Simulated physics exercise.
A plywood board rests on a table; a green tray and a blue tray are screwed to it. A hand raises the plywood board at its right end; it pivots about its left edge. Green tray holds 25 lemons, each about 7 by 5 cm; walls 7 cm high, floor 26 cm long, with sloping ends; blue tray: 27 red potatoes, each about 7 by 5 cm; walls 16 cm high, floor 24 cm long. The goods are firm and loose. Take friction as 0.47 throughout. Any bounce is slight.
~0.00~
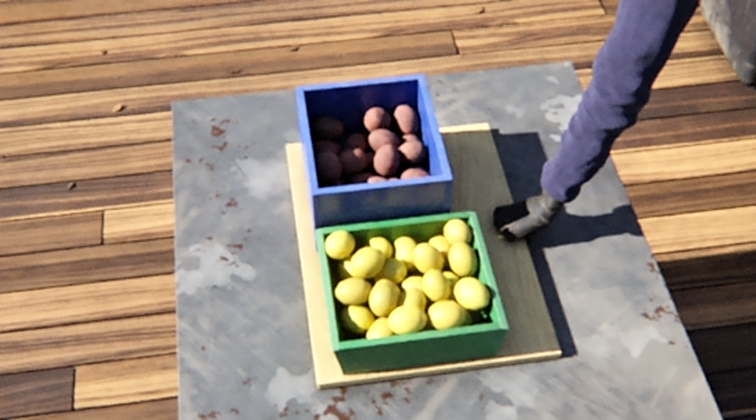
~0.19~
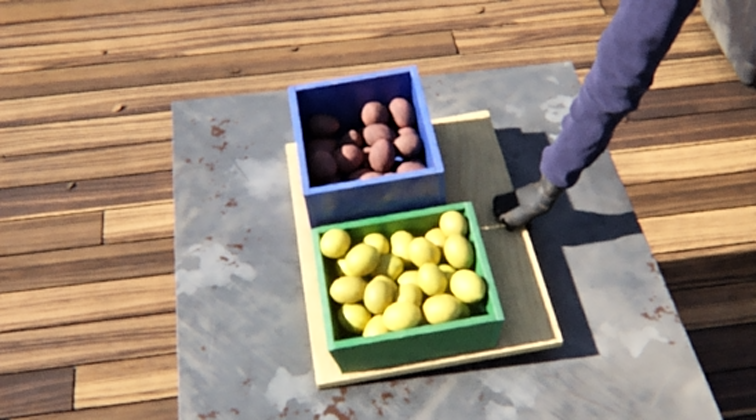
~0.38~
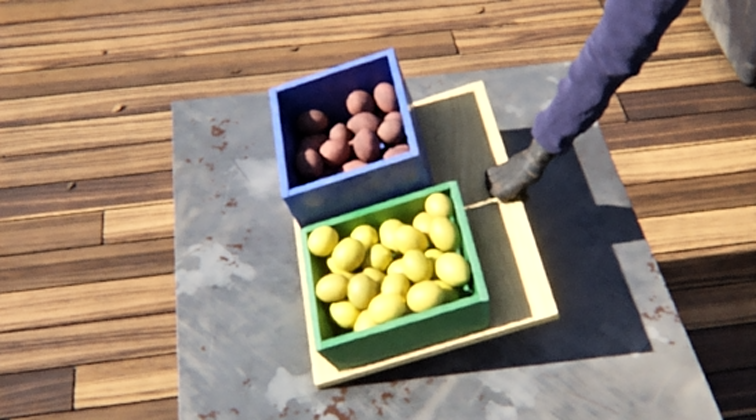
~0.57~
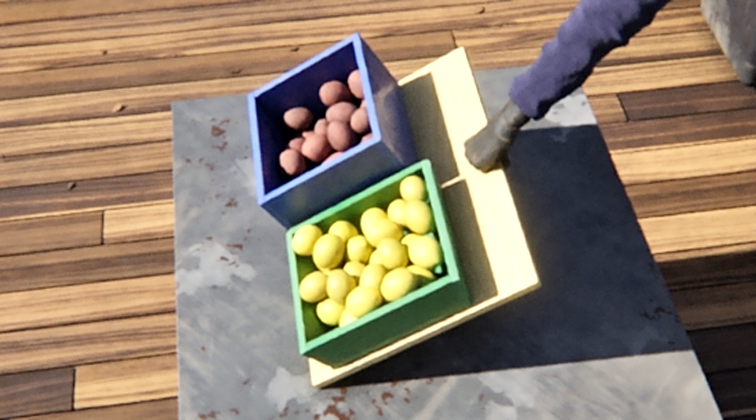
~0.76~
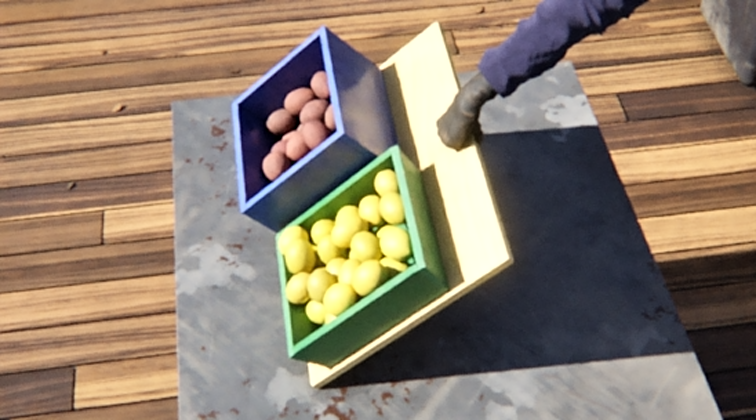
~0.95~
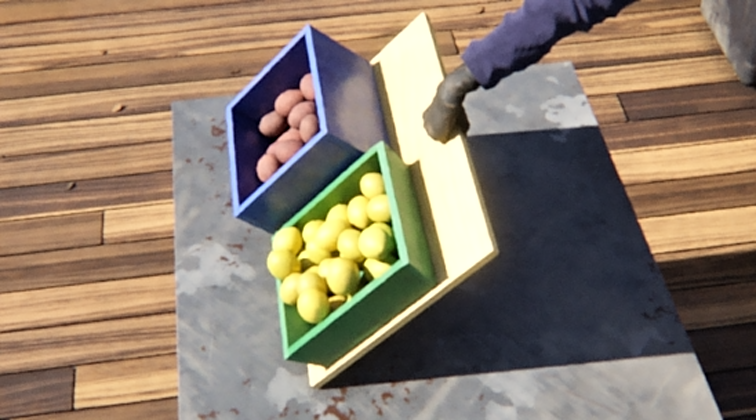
A gloved hand in a purple sleeve reaches in from the upper right to a plywood board on a worn grey table, seen from above on a wooden deck. On the board, a blue tray of reddish-brown potatoes sits behind a green tray of yellow lemons. The hand raises the board's right side steeply, tilting both trays leftward as their contents shift inside, while the camera stays still.
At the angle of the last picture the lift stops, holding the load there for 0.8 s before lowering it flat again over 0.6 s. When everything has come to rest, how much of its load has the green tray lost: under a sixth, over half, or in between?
Escapees: Not even a sixth.
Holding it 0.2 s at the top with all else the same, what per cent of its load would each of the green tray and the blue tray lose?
That would cost green tray 0 per cent of its load and blue tray 0 per cent.
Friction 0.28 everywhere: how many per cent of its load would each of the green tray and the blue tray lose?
That would cost the green tray 20 and the blue tray 0 per cent of the load.
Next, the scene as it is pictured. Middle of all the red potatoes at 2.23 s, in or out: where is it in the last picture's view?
Middle approx. (358, 172).
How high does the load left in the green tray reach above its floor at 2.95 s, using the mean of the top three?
It stands close to 11 cm high.
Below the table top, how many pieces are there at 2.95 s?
I'd estimate some 0 at that moment.
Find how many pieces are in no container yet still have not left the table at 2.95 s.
About 0 of them.
After 1.27 s, tilt 47°; the green tray has all 25 and the blue tray has all 27.
After 1.67 s, tilt 47°; the green tray has all 25 and the blue tray has all 27.
After 2.23 s, tilt 5°; the green tray has all 25 and the blue tray has all 27.
Outcome (at 2.95 s), the green tray has all 25 and the blue tray has all 27. Asked share, 0 of 25, 0 per cent.
